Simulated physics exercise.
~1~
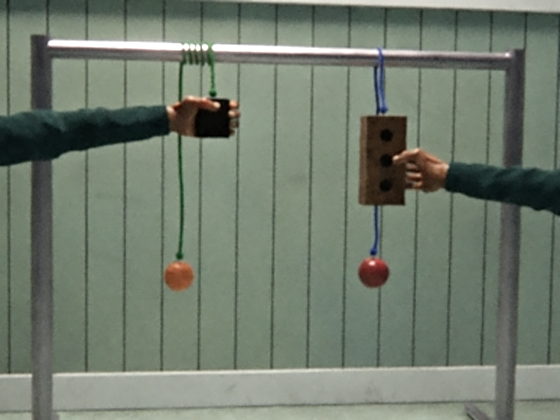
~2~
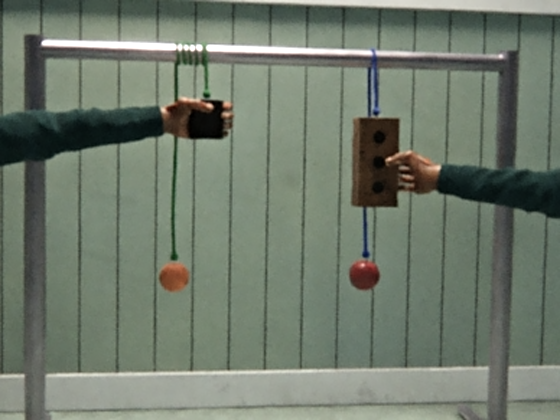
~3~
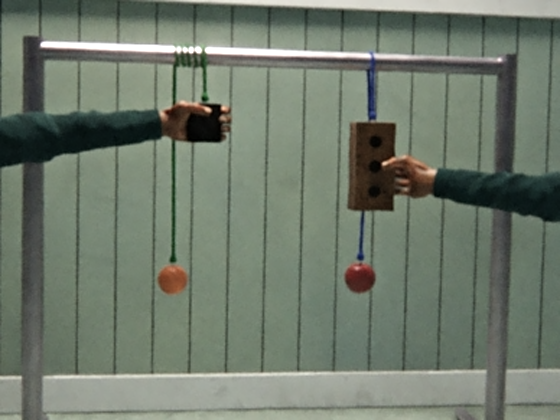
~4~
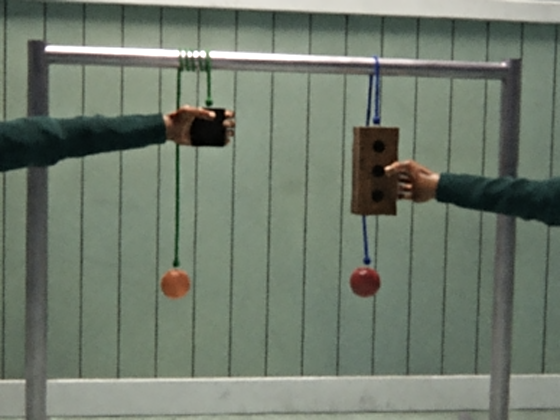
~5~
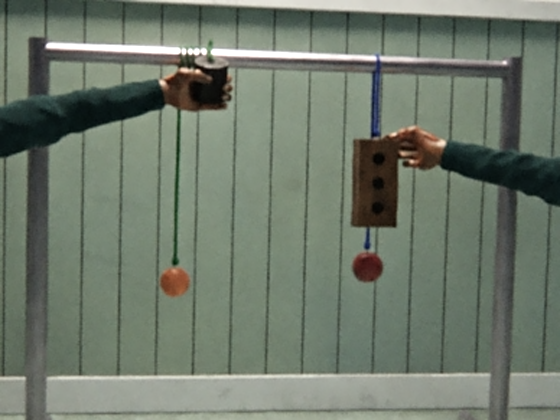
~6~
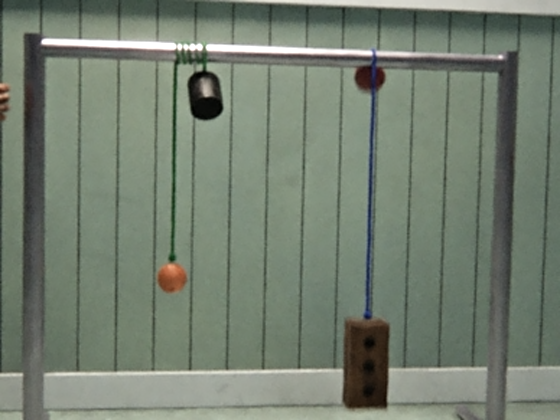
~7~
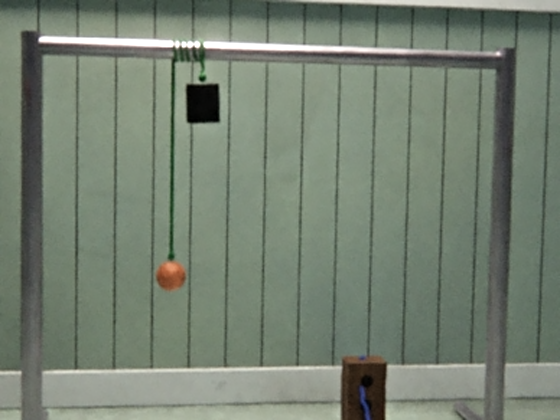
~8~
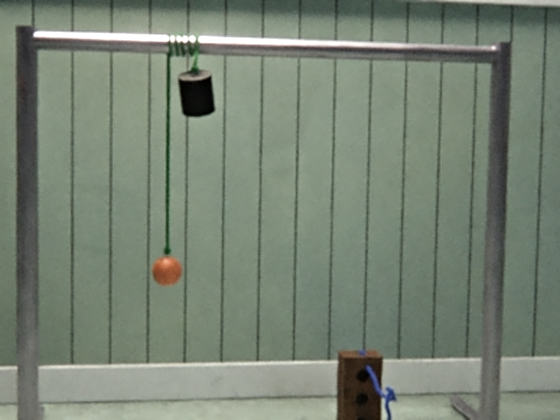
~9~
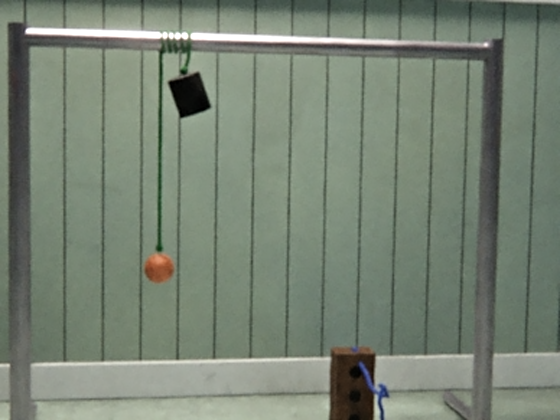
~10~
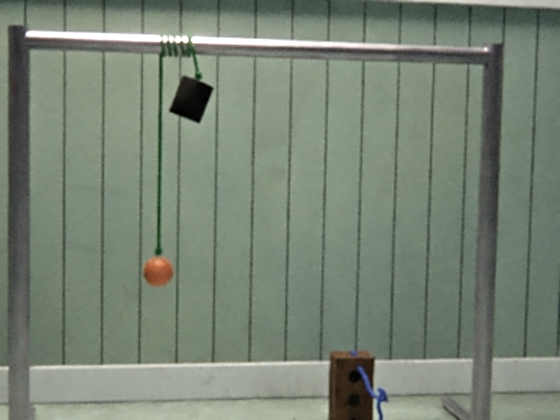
Brick dropping to the floor as two hands let go, its red ball flying up, while a black cylinder stays hanging opposite an orange ball.
